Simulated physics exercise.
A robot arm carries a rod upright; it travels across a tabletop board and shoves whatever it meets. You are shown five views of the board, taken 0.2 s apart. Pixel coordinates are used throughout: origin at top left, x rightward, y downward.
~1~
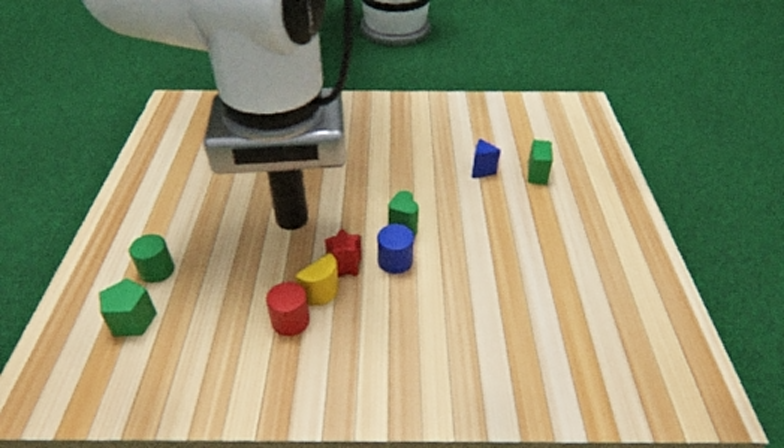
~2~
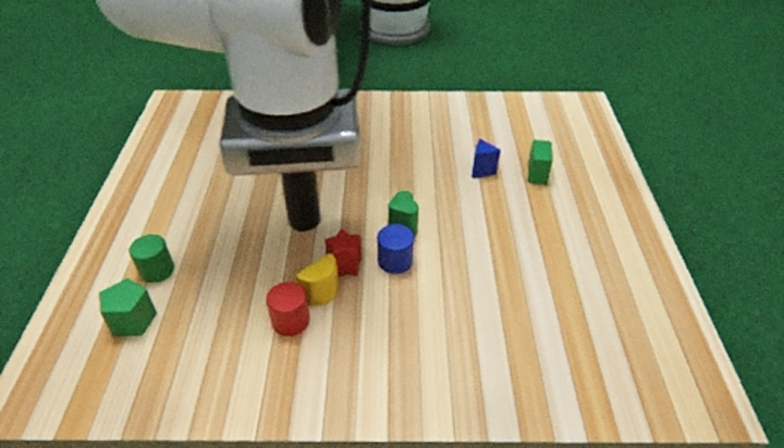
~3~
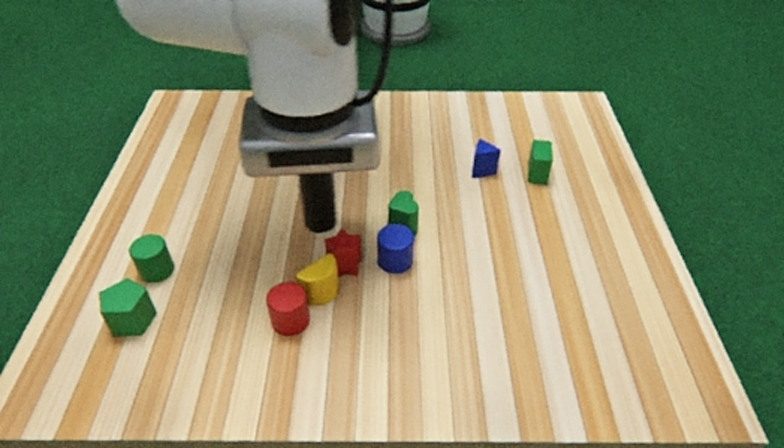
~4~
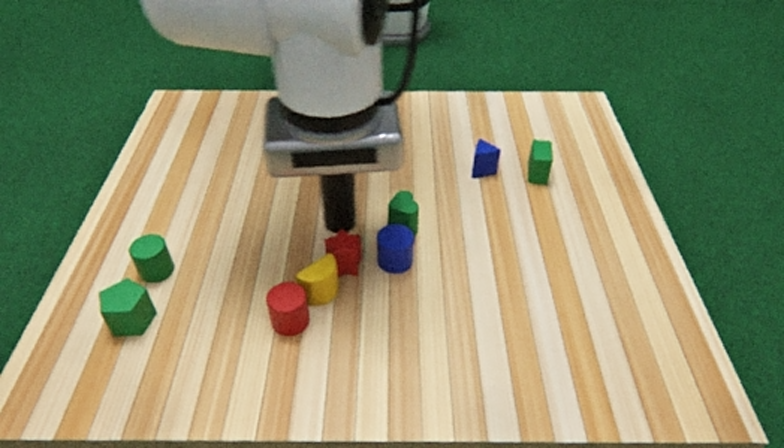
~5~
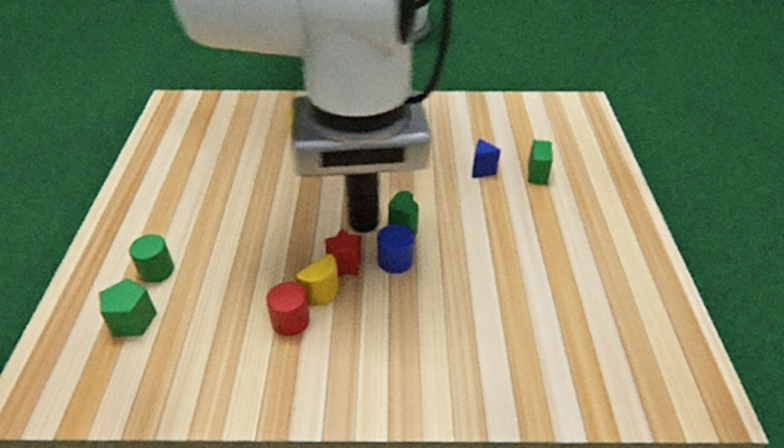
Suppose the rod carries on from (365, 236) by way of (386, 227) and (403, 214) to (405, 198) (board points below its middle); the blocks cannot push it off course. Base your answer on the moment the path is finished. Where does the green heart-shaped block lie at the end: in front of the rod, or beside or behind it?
The rod no longer has it in front.
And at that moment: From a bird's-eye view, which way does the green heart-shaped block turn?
Verdict: Clockwise.
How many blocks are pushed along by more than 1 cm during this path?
I'd say one block gets moved.
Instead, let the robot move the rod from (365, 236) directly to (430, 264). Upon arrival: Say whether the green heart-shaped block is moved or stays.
It stays put.
The first path, step by step. Halfway along, rod (396, 207); green heart-shaped block (429, 196), turned 30° clockwise.
At the end, rod (406, 184); blue round block still; green heart-shaped block (435, 193), turned 65° clockwise.
